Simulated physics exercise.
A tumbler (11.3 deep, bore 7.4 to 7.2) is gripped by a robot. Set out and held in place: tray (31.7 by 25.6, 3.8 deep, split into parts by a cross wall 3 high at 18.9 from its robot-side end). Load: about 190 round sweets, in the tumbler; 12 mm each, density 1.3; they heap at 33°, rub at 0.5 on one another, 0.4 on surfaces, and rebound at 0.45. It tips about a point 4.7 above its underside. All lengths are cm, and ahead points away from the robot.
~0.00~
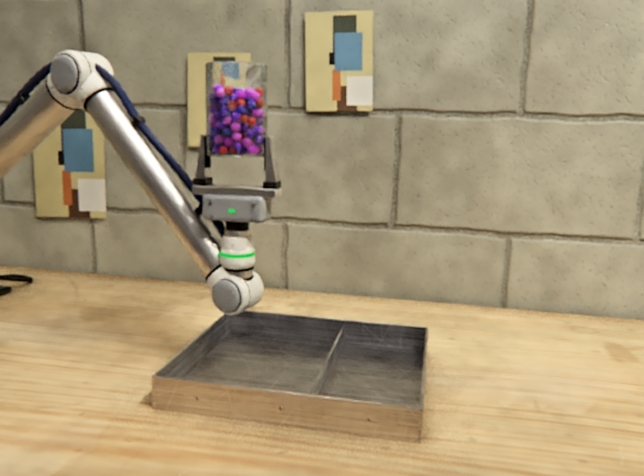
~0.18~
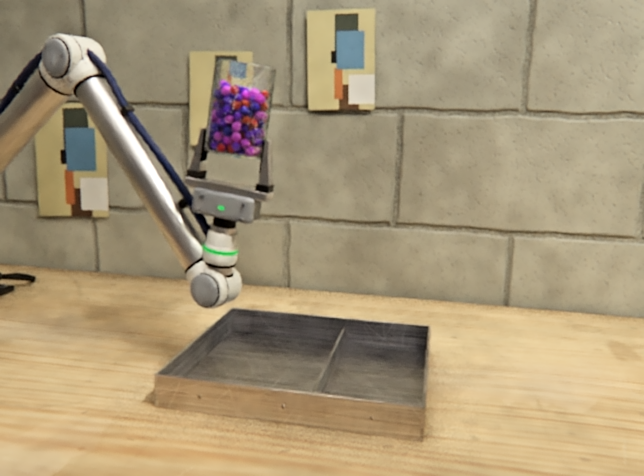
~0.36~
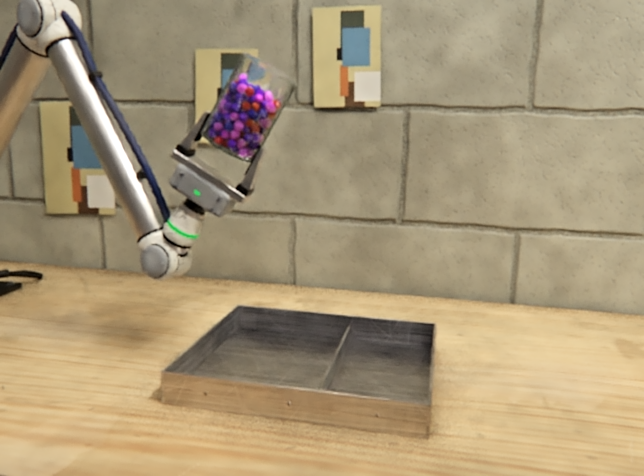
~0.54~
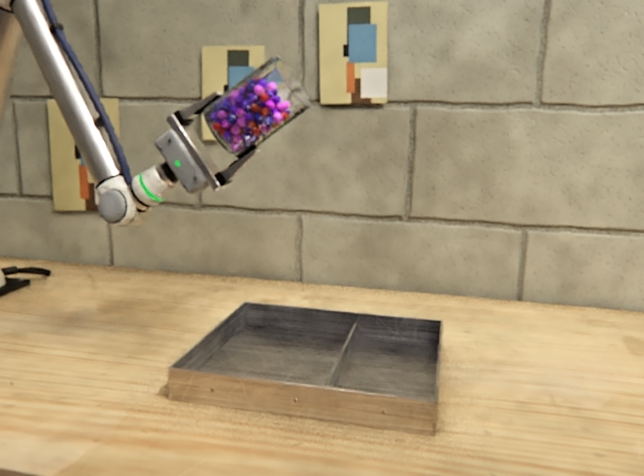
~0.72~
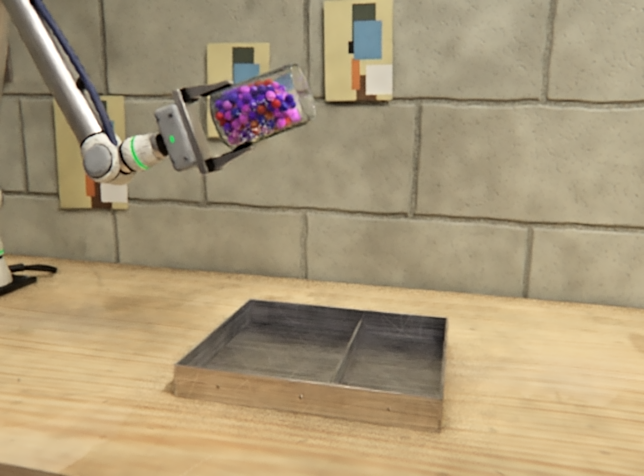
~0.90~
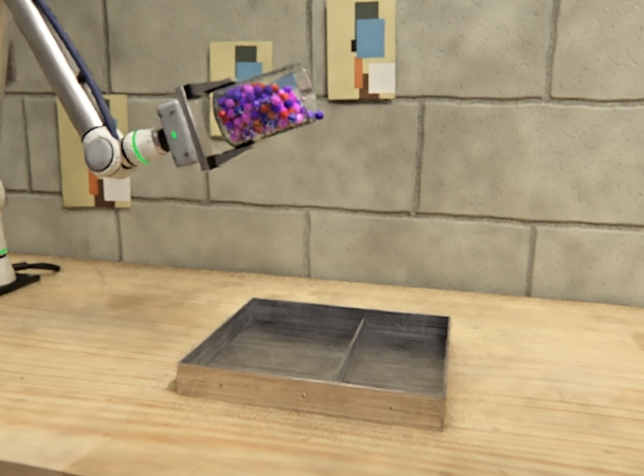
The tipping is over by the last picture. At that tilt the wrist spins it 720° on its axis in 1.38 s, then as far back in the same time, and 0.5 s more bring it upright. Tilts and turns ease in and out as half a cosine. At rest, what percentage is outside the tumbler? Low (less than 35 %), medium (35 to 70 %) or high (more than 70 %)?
Share outside the tumbler: Low (less than 35 %).
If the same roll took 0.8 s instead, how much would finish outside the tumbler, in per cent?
Then about 5 per cent.
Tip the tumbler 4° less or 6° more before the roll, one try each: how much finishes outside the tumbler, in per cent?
Some 5 and 25 per cent.
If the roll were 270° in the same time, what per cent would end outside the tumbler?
Then about 5 per cent.
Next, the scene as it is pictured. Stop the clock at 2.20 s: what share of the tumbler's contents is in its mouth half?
About 30 per cent.
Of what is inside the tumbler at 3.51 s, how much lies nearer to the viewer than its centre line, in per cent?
Roughly 55 per cent.
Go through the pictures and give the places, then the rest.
Tumbler middle at (237, 112), upright; upper third of the load around (234, 102), from x 215 to 260, top at y 90; 193 in the tumbler, in the first frame.
Tumbler middle at (240, 111), tipped 9°; upper third of the load around (238, 101), from x 215 to 265, top at y 85, in the second frame.
Tumbler middle at (248, 109), tipped 30°; upper third of the load around (245, 100), from x 215 to 275, top at y 80, in the third frame.
Tumbler middle at (257, 108), tipped 55°; upper third of the load around (253, 98), from x 215 to 285, top at y 80, in the fourth frame.
Tumbler middle at (263, 107), tipped 70°; upper third of the load around (255, 97), from x 220 to 295, top at y 85, in the fifth frame.
Tumbler middle at (265, 106), tipped 72°; upper third of the load around (256, 97), from x 220 to 320, top at y 85; 193 in the tumbler, in the sixth frame.
After 2.20 s, tipped 72°, highest piece 37 above the table; 184 in the tumbler, 7 in the far-side part, 1 in the robot-side part, 1 in flight or on a rim.
After 3.51 s, tipped 72°, highest piece 38 above the table; 174 in the tumbler, 11 in the far-side part, 6 in the robot-side part, 2 in flight or on a rim.
After 4.36 s, upright, highest piece 40 above the table; 174 in the tumbler, 12 in the far-side part, 7 in the robot-side part.
After 5.06 s, upright, highest piece 40 above the table; 174 in the tumbler, 12 in the far-side part, 7 in the robot-side part.
At rest, 174 in the tumbler, 12 in the far-side part, 7 in the robot-side part. That is 10 % outside the tumbler.
